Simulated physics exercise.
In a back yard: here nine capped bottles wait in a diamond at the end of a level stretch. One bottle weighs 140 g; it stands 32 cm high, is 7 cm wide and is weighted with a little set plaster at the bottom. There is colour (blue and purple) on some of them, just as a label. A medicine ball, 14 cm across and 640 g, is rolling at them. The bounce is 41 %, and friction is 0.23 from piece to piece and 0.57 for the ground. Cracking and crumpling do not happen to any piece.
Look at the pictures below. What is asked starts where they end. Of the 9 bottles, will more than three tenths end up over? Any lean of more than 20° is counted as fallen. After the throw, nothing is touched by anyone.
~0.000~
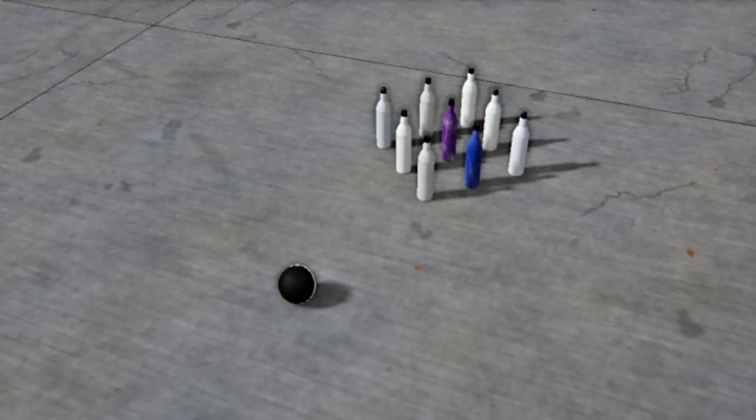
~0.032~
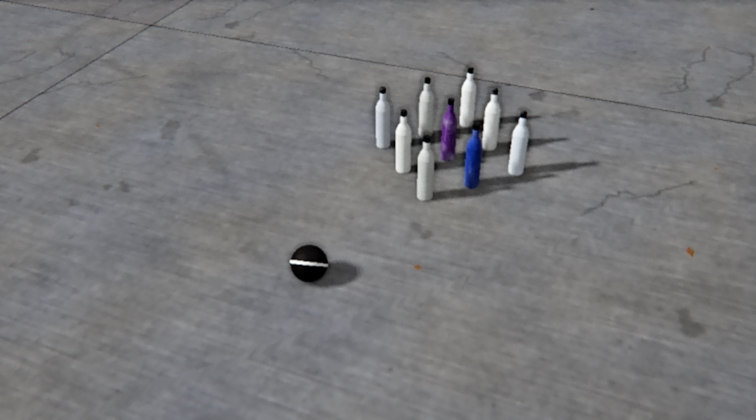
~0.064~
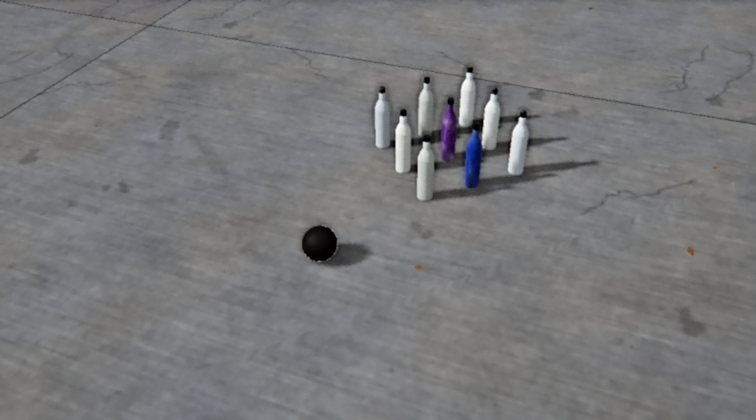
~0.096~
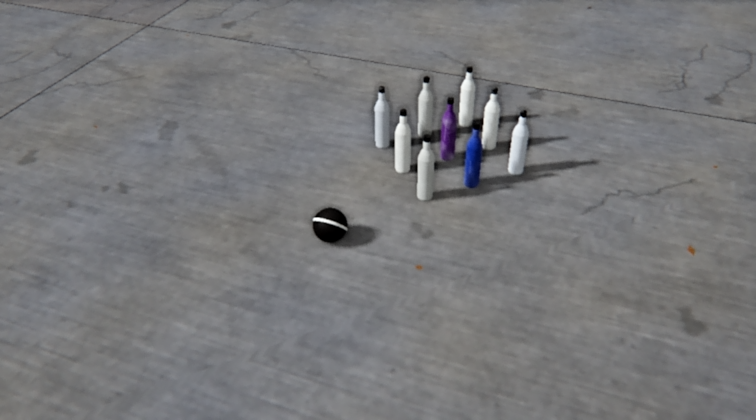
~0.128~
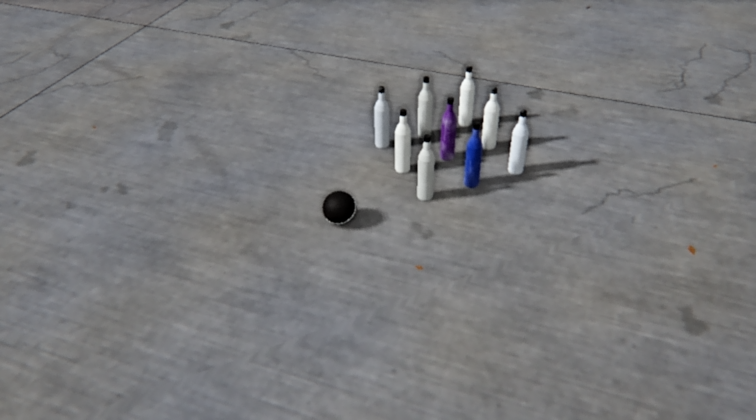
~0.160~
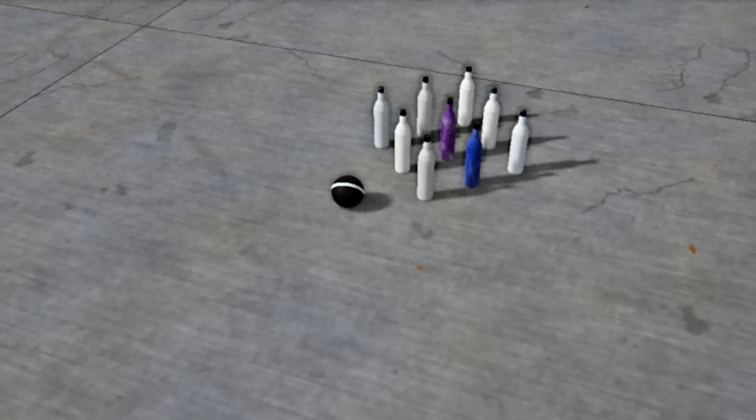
No, fewer than three in ten go over.
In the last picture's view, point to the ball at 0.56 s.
Pixel position: Around (400, 67).
After 0.36 s, ball still moving; 1 of the 9 bottles over.
By the end (1.3 s), ball rolling away; 1 of the 9 bottles over; purple bottle unmoved; blue bottle unmoved. That is 11 per cent. As the last picture would show them, middles, purple bottle near (449, 129), blue bottle near (474, 154).
